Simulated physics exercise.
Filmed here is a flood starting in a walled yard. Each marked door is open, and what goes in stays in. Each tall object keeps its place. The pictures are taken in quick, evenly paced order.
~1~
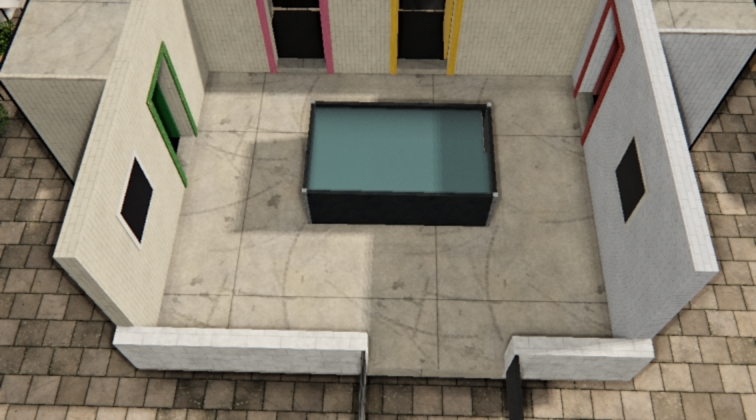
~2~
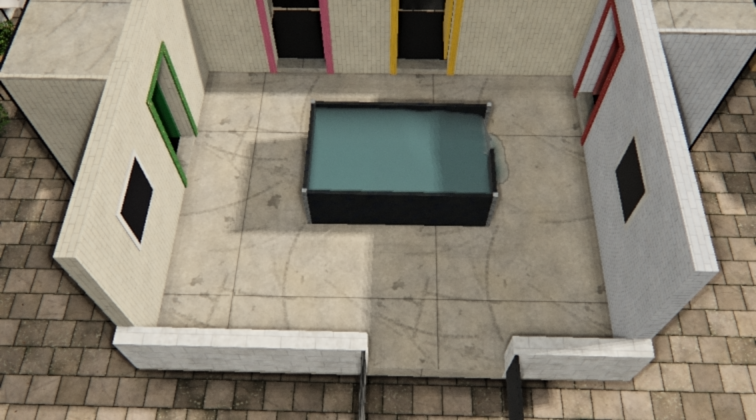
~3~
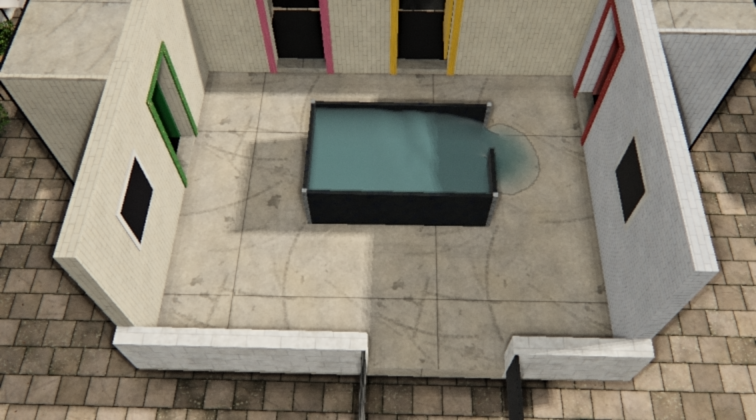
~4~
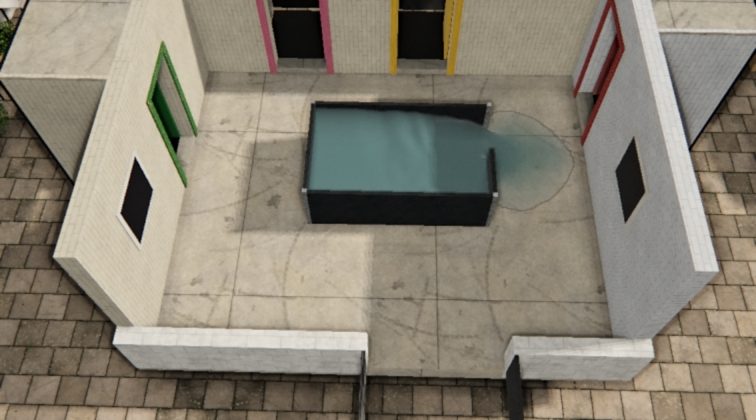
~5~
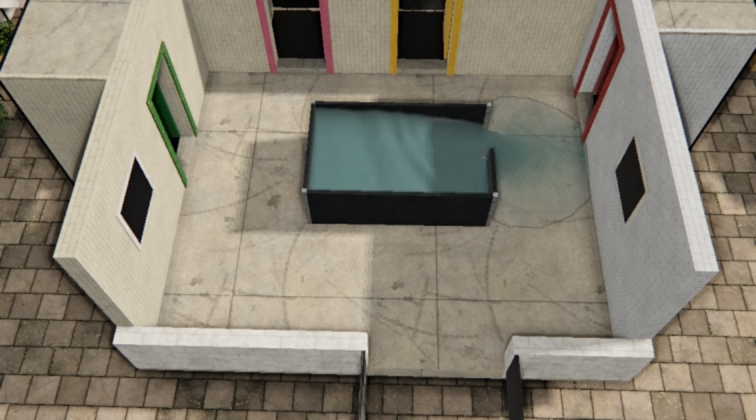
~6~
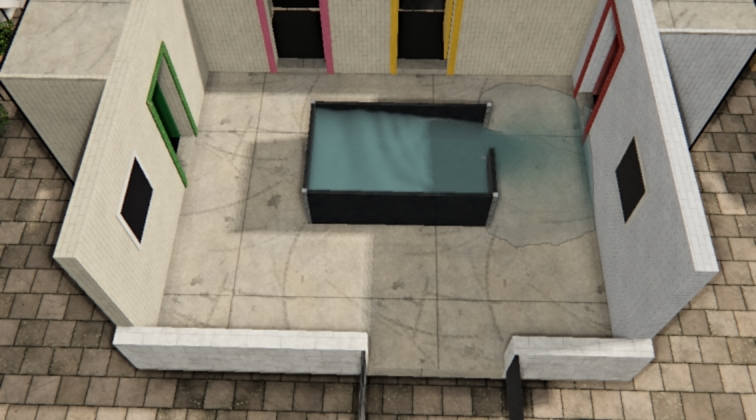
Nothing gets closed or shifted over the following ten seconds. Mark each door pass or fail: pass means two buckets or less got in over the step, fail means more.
Yellow door - pass, green door - fail, red door - fail, pink door - pass.
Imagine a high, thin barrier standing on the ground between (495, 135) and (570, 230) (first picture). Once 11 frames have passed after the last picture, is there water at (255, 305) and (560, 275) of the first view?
Taking the points in order, the first is high and dry and the second is inundated.
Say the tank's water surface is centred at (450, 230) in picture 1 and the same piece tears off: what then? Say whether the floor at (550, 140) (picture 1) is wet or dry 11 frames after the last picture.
Hit.
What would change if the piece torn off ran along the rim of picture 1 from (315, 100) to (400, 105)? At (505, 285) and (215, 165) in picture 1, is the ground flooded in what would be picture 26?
Going through them in order, the first ends up left dry and the second waterlogged.
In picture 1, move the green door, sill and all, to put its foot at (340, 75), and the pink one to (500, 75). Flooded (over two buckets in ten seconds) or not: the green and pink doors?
Looking at it, green door fails to reach the limit, and pink door tops the limit.
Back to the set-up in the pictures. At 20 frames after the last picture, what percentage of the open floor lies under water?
That comes to about 55 per cent.
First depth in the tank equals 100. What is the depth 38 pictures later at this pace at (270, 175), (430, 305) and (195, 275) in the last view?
Going in order, roughly 0, 6 and 4 %.
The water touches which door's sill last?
It's the green one.
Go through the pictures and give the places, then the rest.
The open tank at (400, 150) is whole and still, in the first frame.
The front is at a hidden place, out from the gap at (483, 150), in the second frame.
The front is at (535, 169), out from the gap at (483, 151), in the third frame.
The front is at (566, 154), out from the gap at (483, 152), in the fourth frame.
The front is at (580, 128), out from the gap at (483, 152), in the fifth frame.
The front is at (576, 101), out from the gap at (483, 152), in the sixth frame.
A moment on, water covers 20 % of the floor; the yellow door not reached, the green door not reached, the red door over two buckets in, the pink door not reached.
Next, water covers 30 % of the floor; the yellow door not reached, the green door not reached, the red door far over two buckets in, the pink door not reached.
Then, water covers 55 % of the floor; the yellow door wet at the sill, nothing in, the green door not reached, the red door far over two buckets in, the pink door wet at the sill, nothing in.
Later, water covers 90 % of the floor; the yellow door wet at the sill, nothing in, the green door under two buckets in, the red door far over two buckets in, the pink door wet at the sill, nothing in.
In the end, water covers 95 % of the floor; the yellow door wet at the sill, nothing in, the green door far over two buckets in, the red door far over two buckets in, the pink door under two buckets in.
